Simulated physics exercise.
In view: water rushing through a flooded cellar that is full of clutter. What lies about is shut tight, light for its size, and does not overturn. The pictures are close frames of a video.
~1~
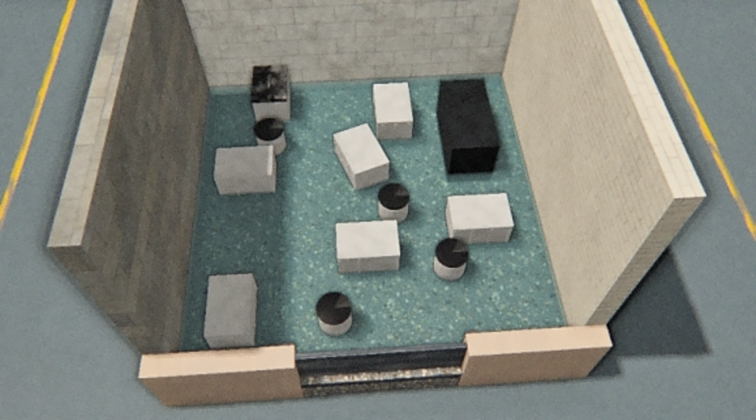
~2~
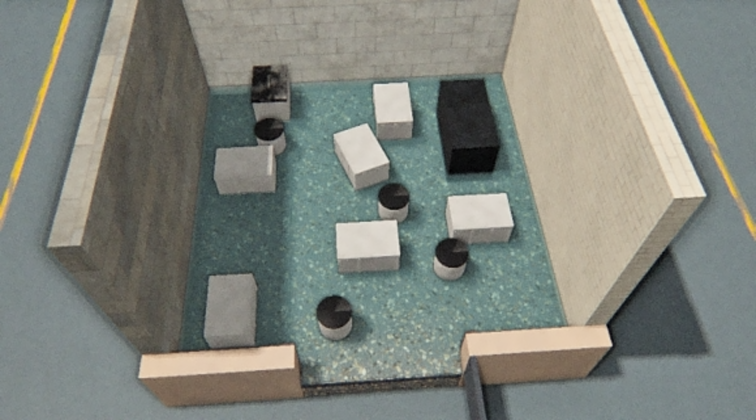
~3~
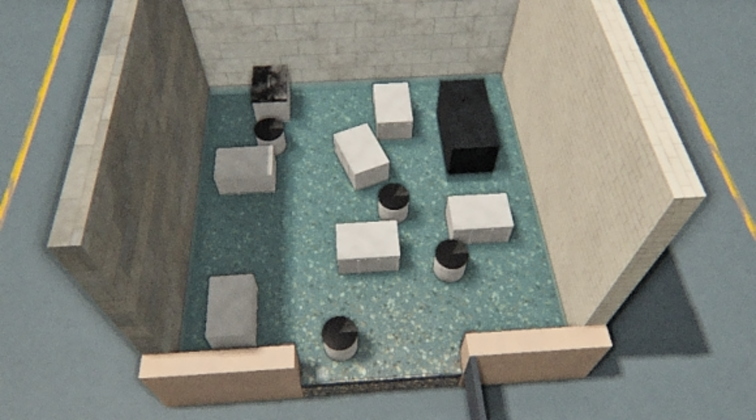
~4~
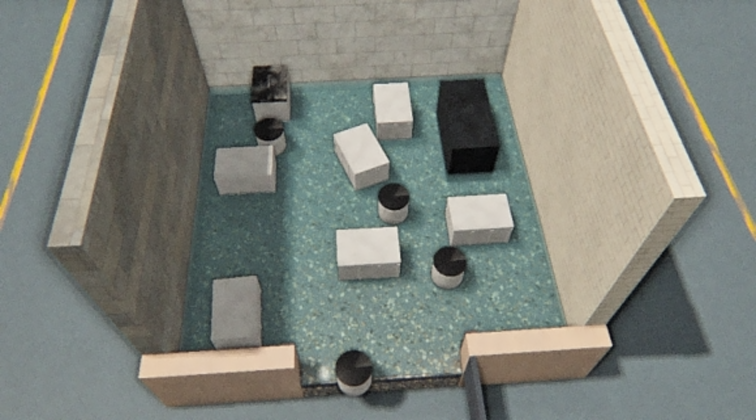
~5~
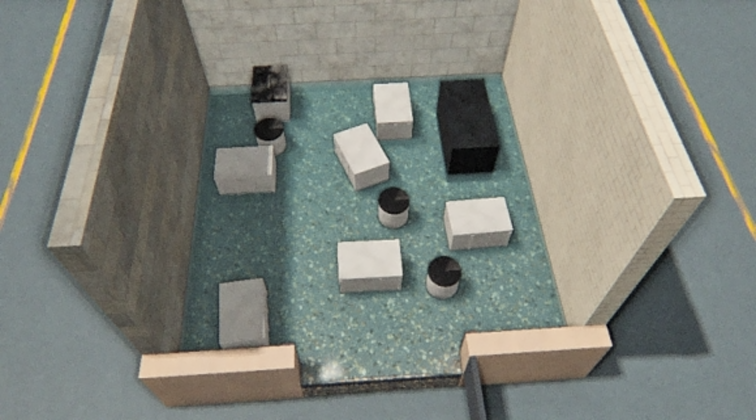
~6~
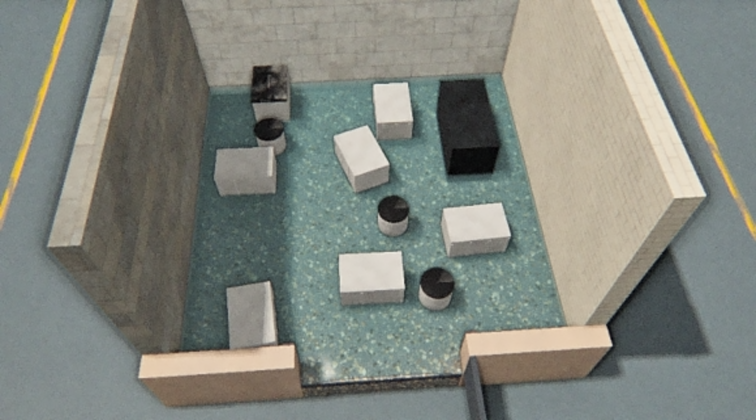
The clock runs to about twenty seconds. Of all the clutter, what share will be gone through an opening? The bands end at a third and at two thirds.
That comes to two thirds or more.
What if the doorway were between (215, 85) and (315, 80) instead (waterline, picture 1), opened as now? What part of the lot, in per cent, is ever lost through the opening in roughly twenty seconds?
Some 60 per cent.
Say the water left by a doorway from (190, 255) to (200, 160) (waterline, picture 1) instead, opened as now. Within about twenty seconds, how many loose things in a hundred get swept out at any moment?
Roughly 80 per cent.
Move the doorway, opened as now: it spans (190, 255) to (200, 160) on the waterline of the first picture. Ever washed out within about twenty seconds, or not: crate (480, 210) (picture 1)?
Answer: No.
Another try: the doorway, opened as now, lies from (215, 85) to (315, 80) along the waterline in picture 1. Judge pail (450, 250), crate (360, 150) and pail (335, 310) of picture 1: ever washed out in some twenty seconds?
In that order: Stays, washed out, inside.
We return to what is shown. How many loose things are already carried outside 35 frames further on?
It comes to 8.
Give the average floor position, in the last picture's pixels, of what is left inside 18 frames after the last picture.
Around (319, 203).
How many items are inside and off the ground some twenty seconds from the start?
The number is 3.
A moment on, 3 of 11 are out; 8 afloat.
Next, 6 of 11 are out; 5 afloat.
Later, 8 of 11 are out; 3 afloat.
In the end, 8 of 11 are out; 3 afloat.
